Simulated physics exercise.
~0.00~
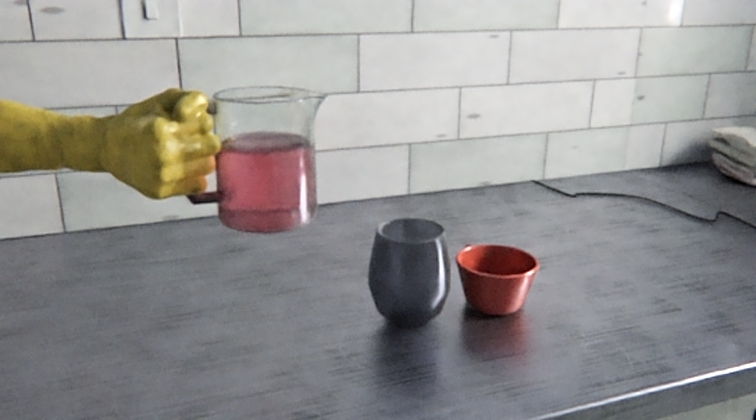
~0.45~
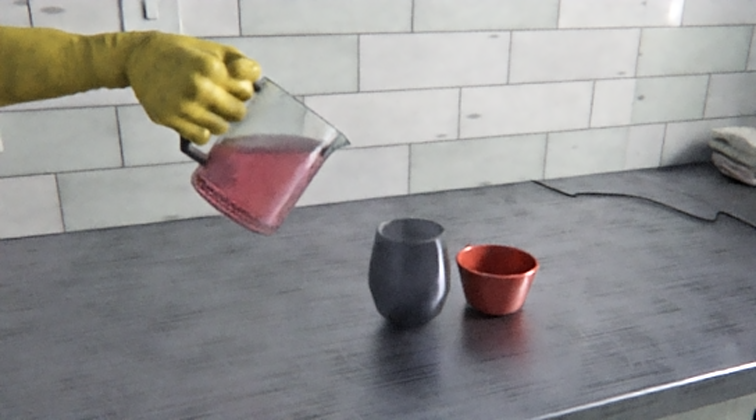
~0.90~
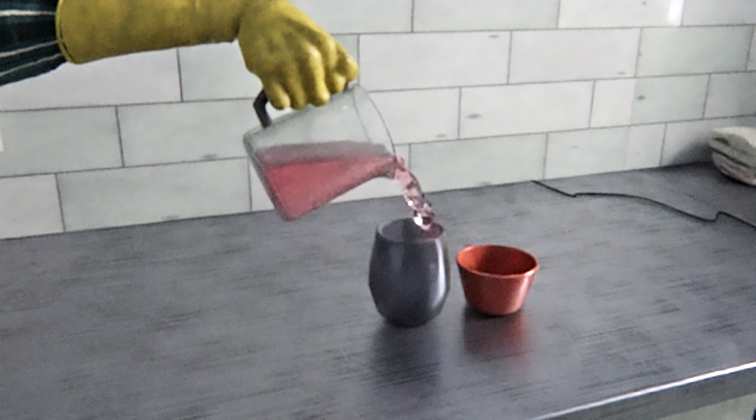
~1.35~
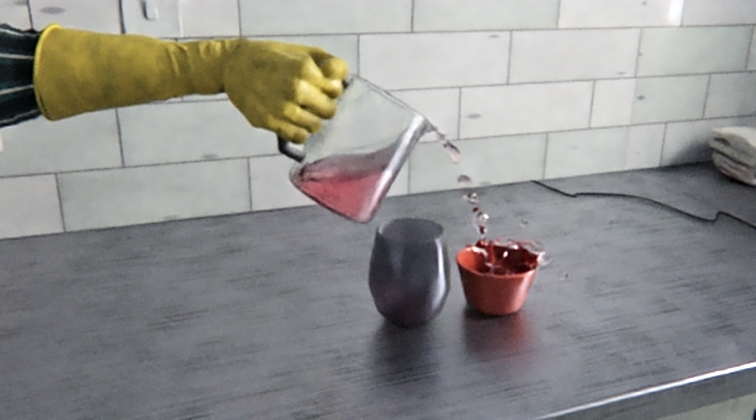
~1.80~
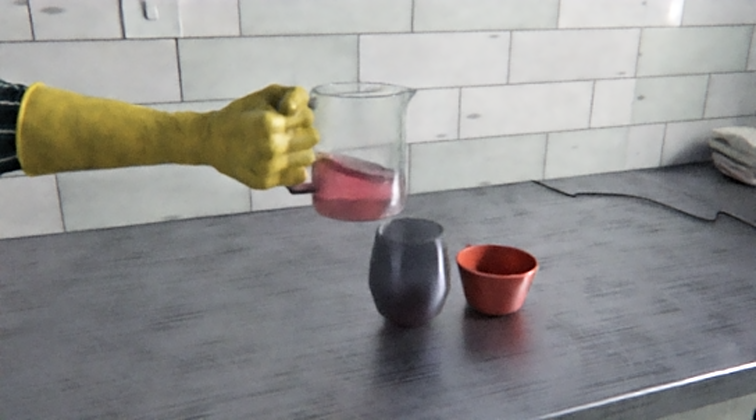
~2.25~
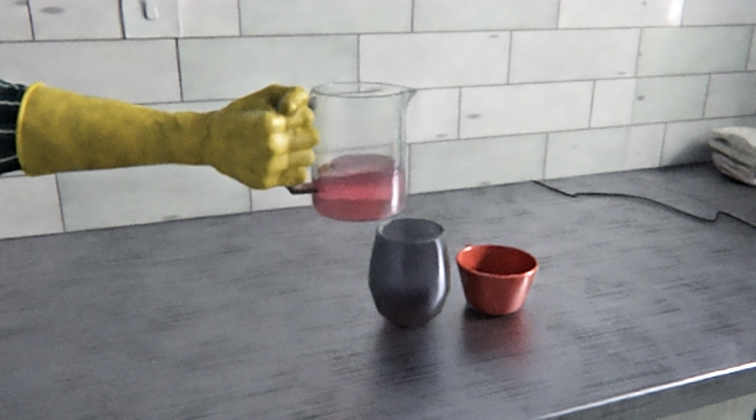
At first, a hand in a yellow rubber glove holds a clear pitcher of pink liquid above a dark countertop, to the left of a dark round-bellied glass and a small red cup. The hand tips the pitcher rightwards and pours a stream into the dark glass. Still tilted, the pitcher moves right, and its stream passes beyond the glass and splashes into the red cup, throwing up droplets. The hand then brings the pitcher upright, and the liquid inside settles level. It ends held still above the dark glass, with some pink liquid left.
